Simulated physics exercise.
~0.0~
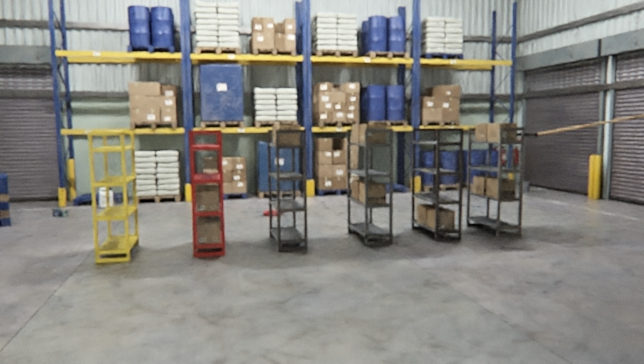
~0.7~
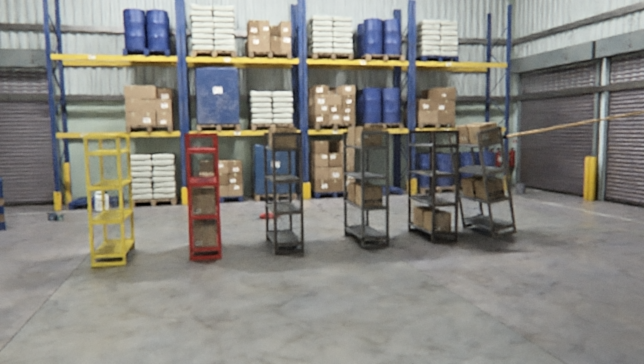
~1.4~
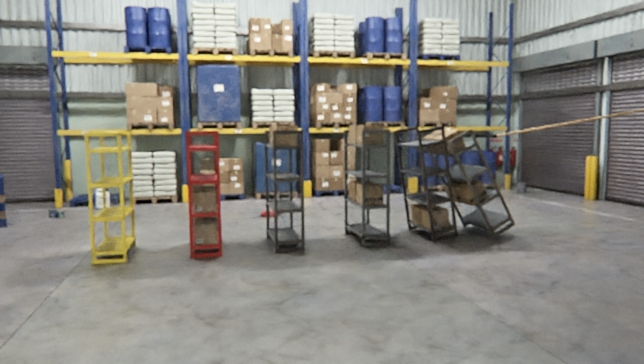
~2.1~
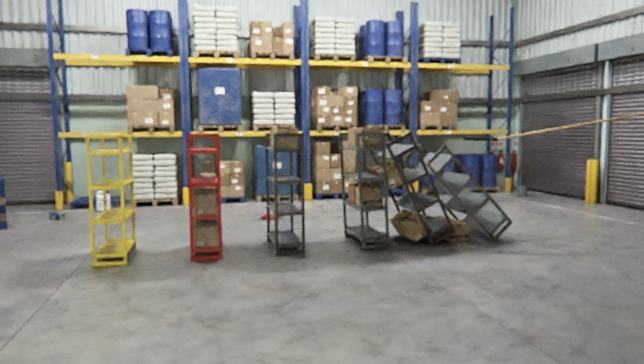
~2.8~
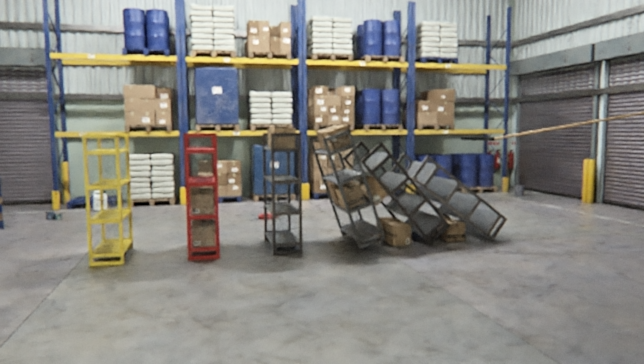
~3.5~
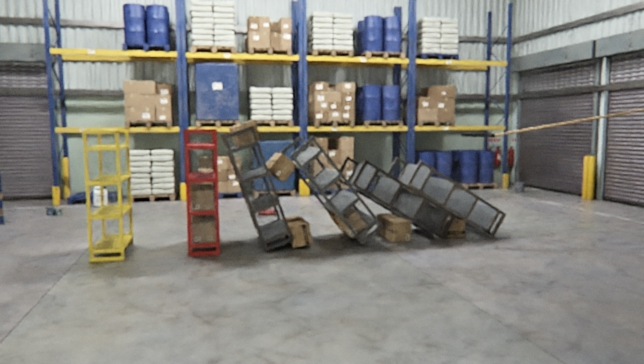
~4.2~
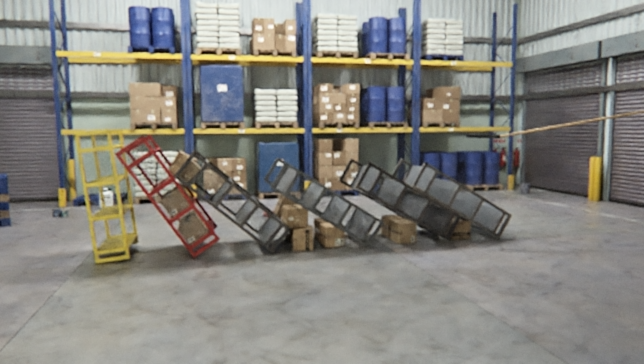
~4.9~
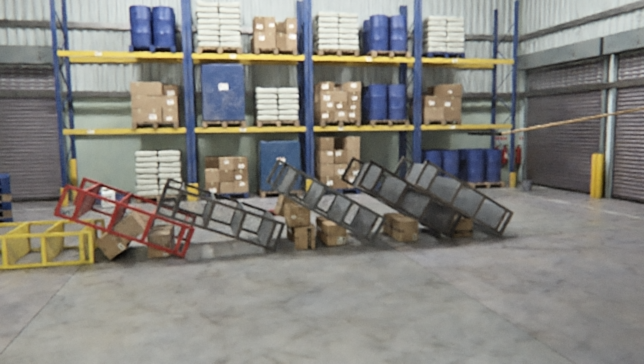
At first, six narrow shelving racks stand in a row across a warehouse floor, a yellow one at the left, a red one beside it and four grey ones to the right. A pole reaching in from the right pushes the rightmost rack, which tips left into its neighbour. The grey racks topple leftward one after another, and cardboard boxes slide out onto the floor. The red rack then tilts into the yellow one, which goes over too. By the end, the yellow rack lies flat, while the red and grey racks rest at steep slants among spilt boxes, with none left standing.
